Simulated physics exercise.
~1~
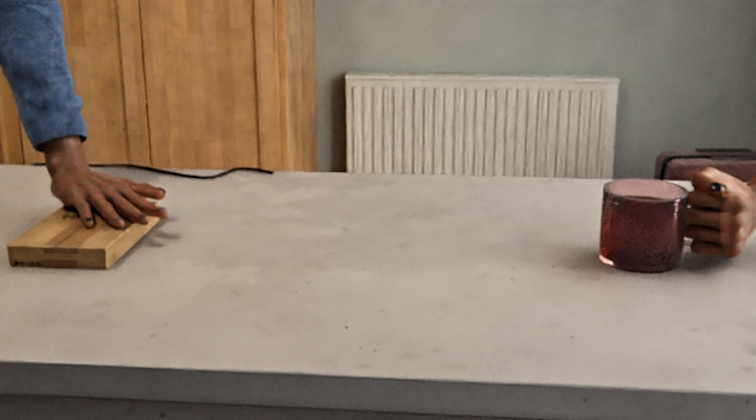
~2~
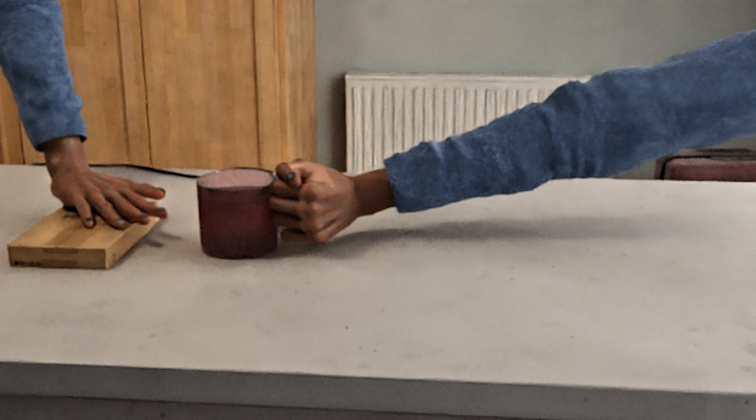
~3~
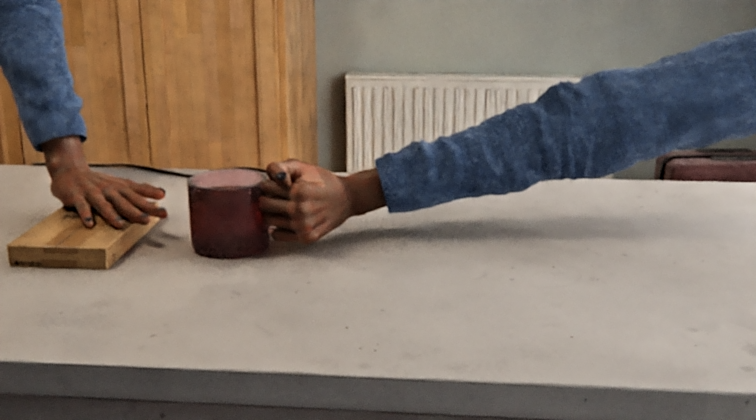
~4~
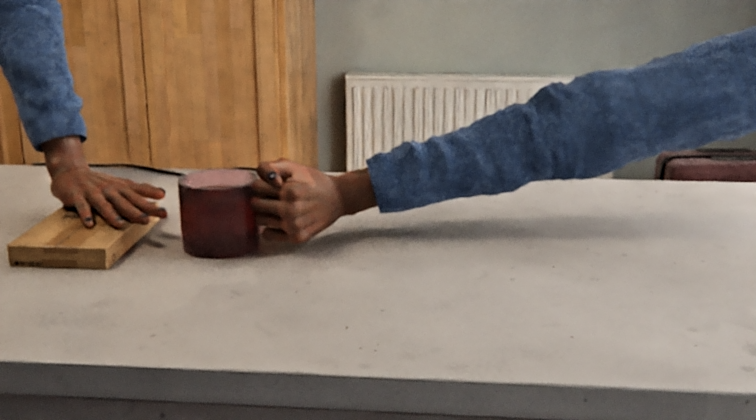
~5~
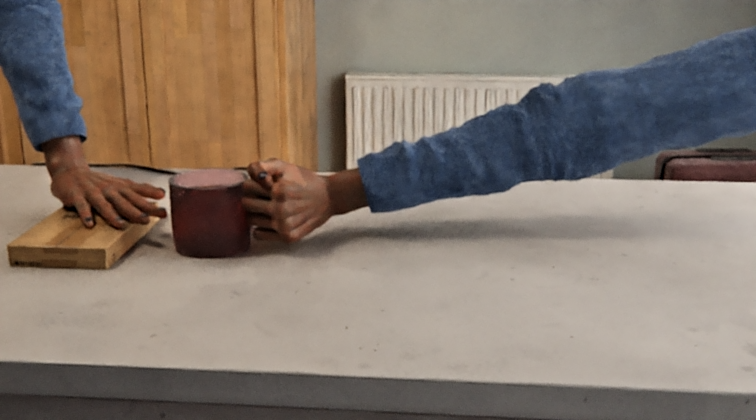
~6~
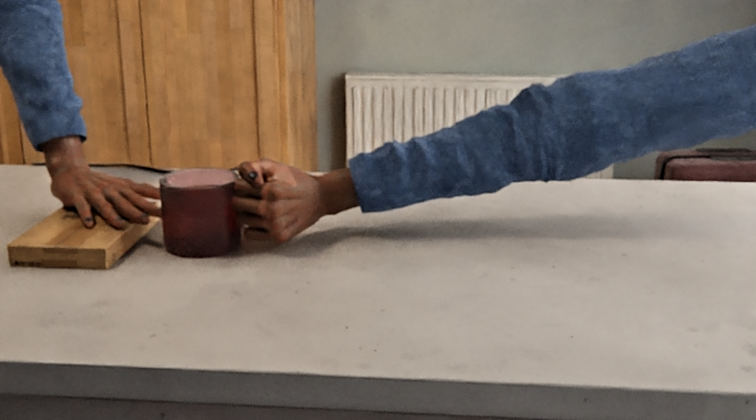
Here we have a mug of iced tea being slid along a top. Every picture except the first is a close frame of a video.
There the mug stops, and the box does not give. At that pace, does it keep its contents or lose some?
It does not splash over.
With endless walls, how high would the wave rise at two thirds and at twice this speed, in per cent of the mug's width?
The wave tops out at around 10 per cent of the width, and then at around 25 per cent.
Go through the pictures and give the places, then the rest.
At rest; mug (643, 221) about three quarters full; box (89, 232), in the first picture.
Under way; mug about three quarters full, surface at (238, 196), in the second picture.
On by 10 px; mug (229, 210) about three quarters full, in the third picture.
On by 10 px; mug about three quarters full, surface at (219, 195), in the fourth picture.
On by 10 px; mug (210, 209) about three quarters full, in the fifth picture.
On by 10 px; mug about three quarters full, surface at (201, 195); box (89, 232), in the sixth picture.
Shortly, the mug meets the box.
Then, the iced tea surges up the wall; the wave climbs under half way to the rim.
At the finish, the mug stands at the box; none is lost.
